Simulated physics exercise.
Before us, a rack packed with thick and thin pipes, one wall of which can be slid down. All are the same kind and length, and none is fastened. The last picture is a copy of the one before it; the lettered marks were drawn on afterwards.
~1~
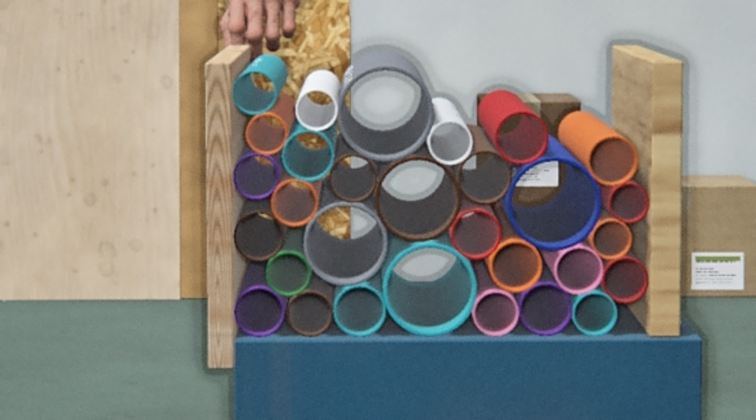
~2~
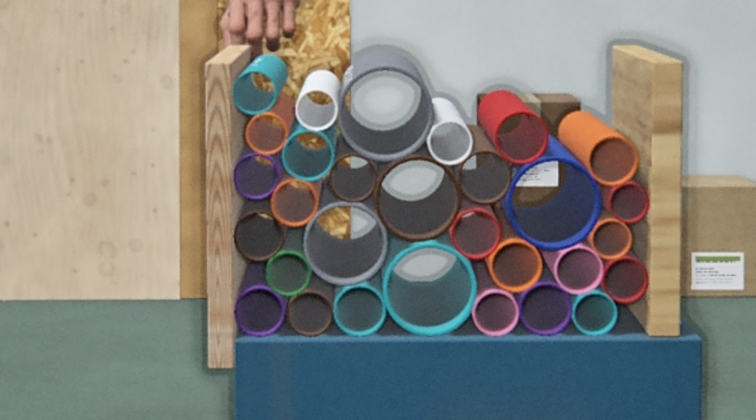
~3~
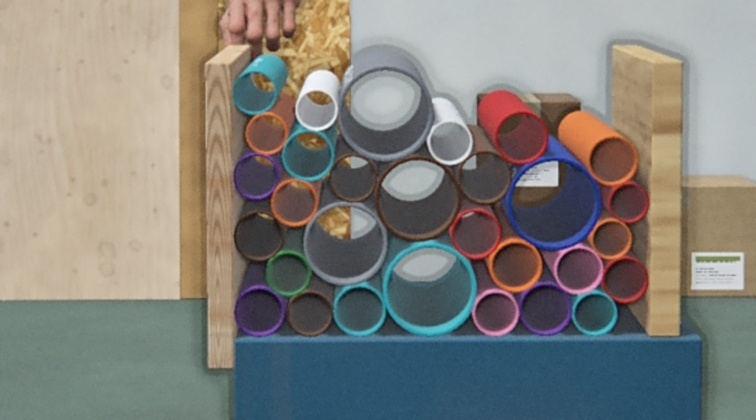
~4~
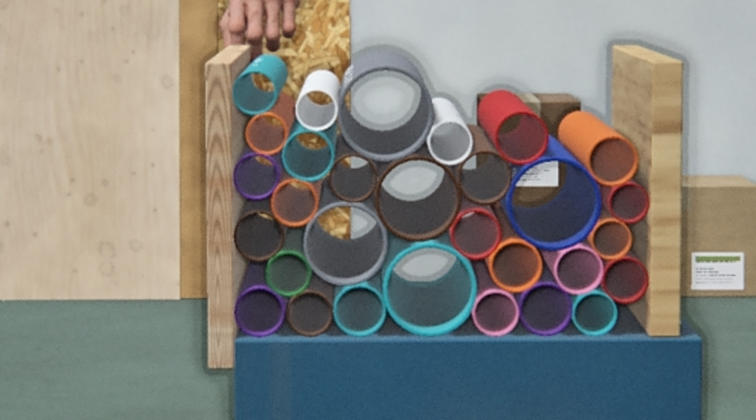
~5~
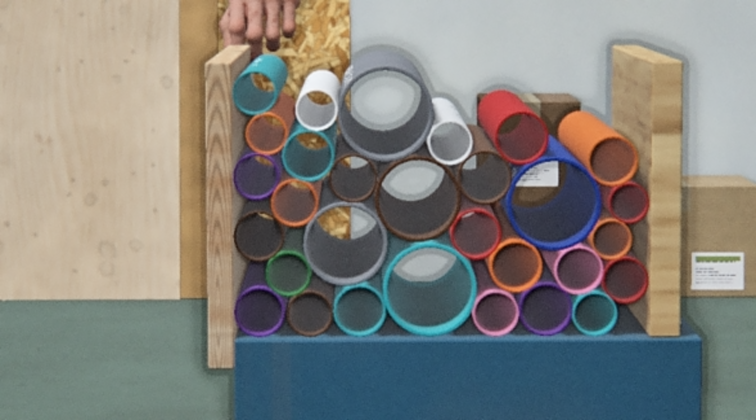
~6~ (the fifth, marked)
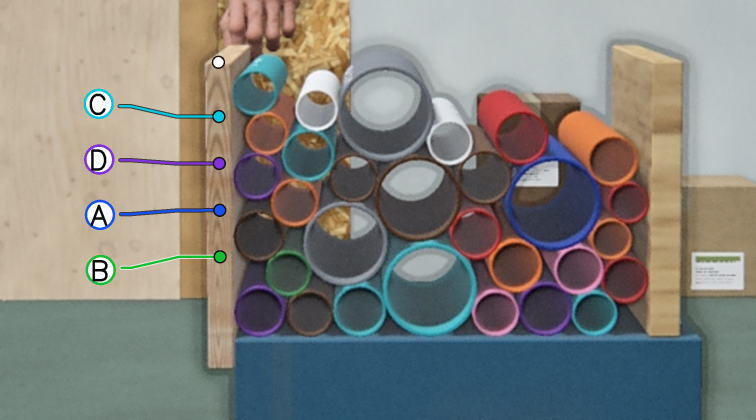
A hand resting atop the left wooden side board of a rack packed with colourful thick and thin pipes, nothing visibly moving.
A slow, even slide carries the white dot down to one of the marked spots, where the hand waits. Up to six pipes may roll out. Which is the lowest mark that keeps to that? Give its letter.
It can be let down to B.
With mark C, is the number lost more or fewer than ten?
Fewer than ten.
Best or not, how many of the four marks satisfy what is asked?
The number is four.
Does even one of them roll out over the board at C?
No.
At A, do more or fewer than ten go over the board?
At A, fewer than ten.
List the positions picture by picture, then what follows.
In the first frame, side board (233, 191); a purple pipe (259, 311); a purple pipe (545, 309).
In the second frame, a purple pipe (545, 309); an orange pipe (516, 266).
In the third frame, a turquoise pipe (308, 156).
In the fourth frame, a white pipe (317, 110); side board (233, 191).
In the fifth frame, a purple pipe (259, 311); a purple pipe (545, 309); an orange pipe (516, 266).
On the marked copy, A at (219, 210); B at (220, 257); C at (219, 116); D at (219, 164); the white dot at (218, 62).
Taking B. A third of the way, top of the board (233, 152).
Two thirds of the way, top of the board (234, 253).
When it is over, top of the board (234, 256), three out over the board.
As for the rest, A one out over the board; C none out over the board; D one out over the board.
